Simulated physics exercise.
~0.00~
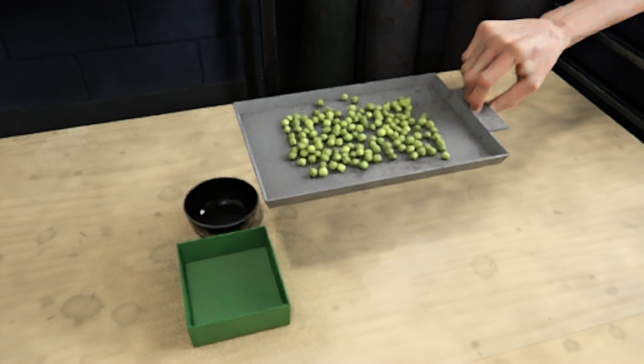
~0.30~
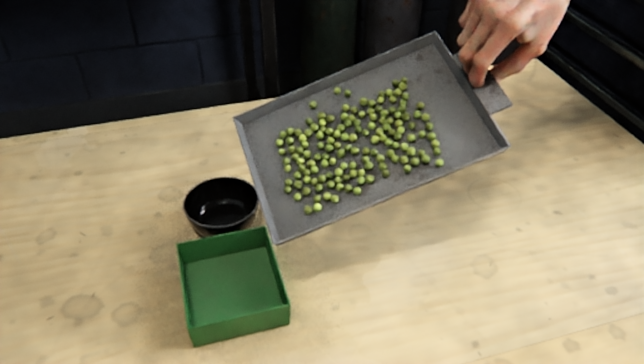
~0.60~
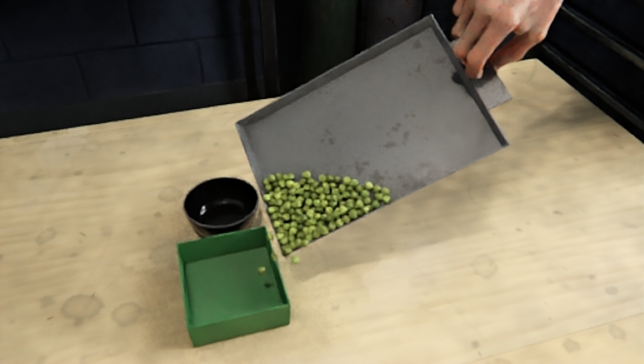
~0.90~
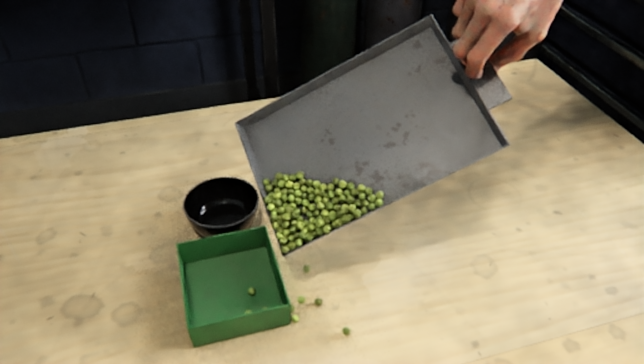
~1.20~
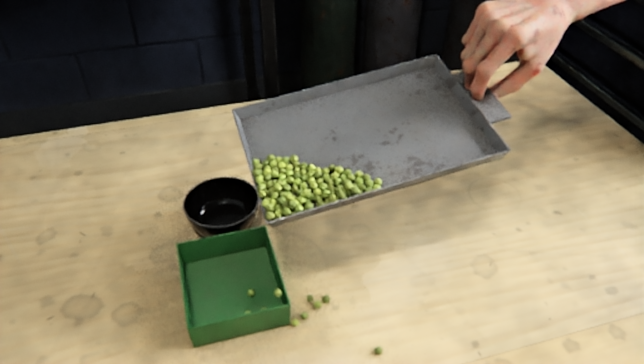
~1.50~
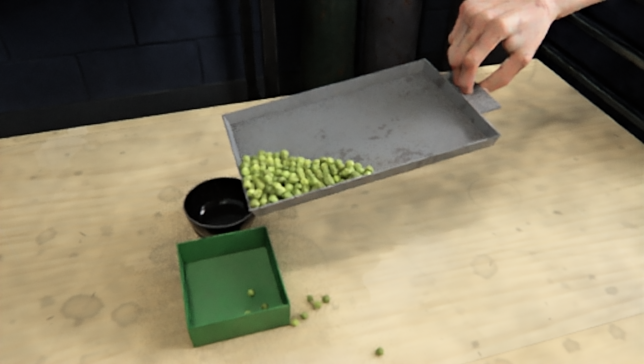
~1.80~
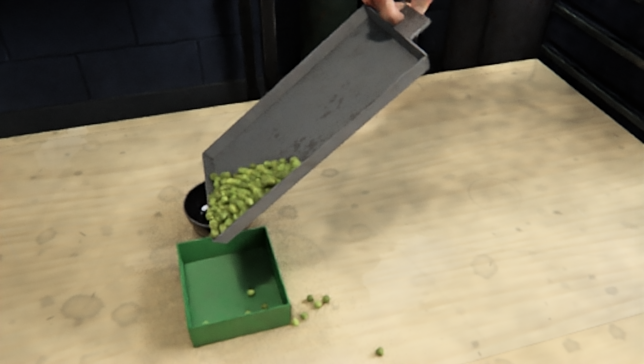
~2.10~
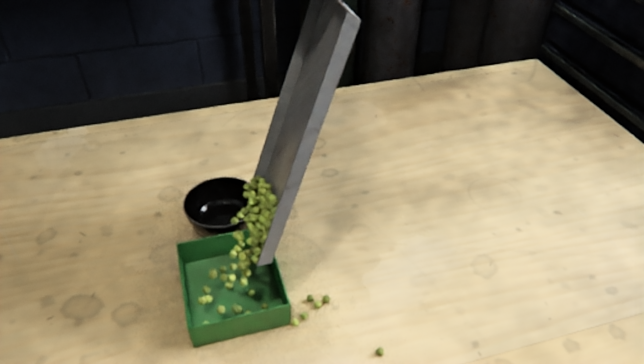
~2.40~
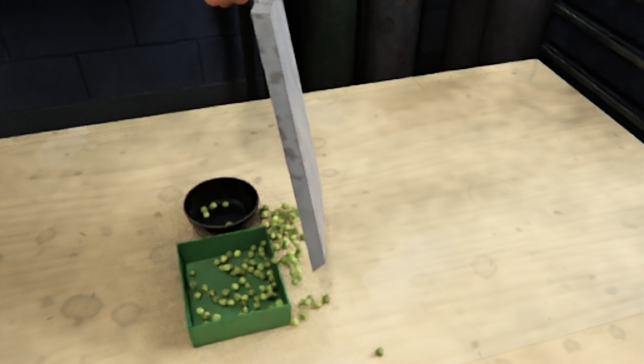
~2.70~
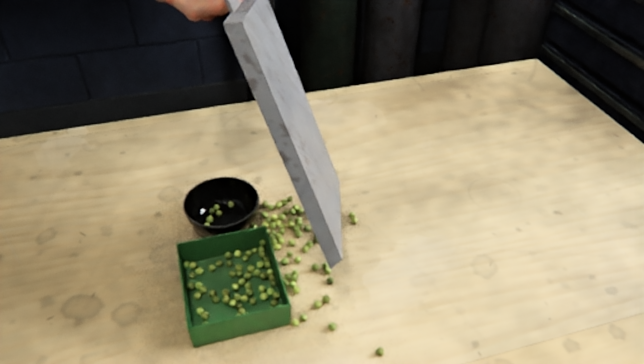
The footage shows a hand tilting a gray tray of green peas to the left, spilling a few, levelling it, then tipping it steeply until it empties, leaving peas in a green tin, a few in a black bowl, and many scattered on the wooden table.
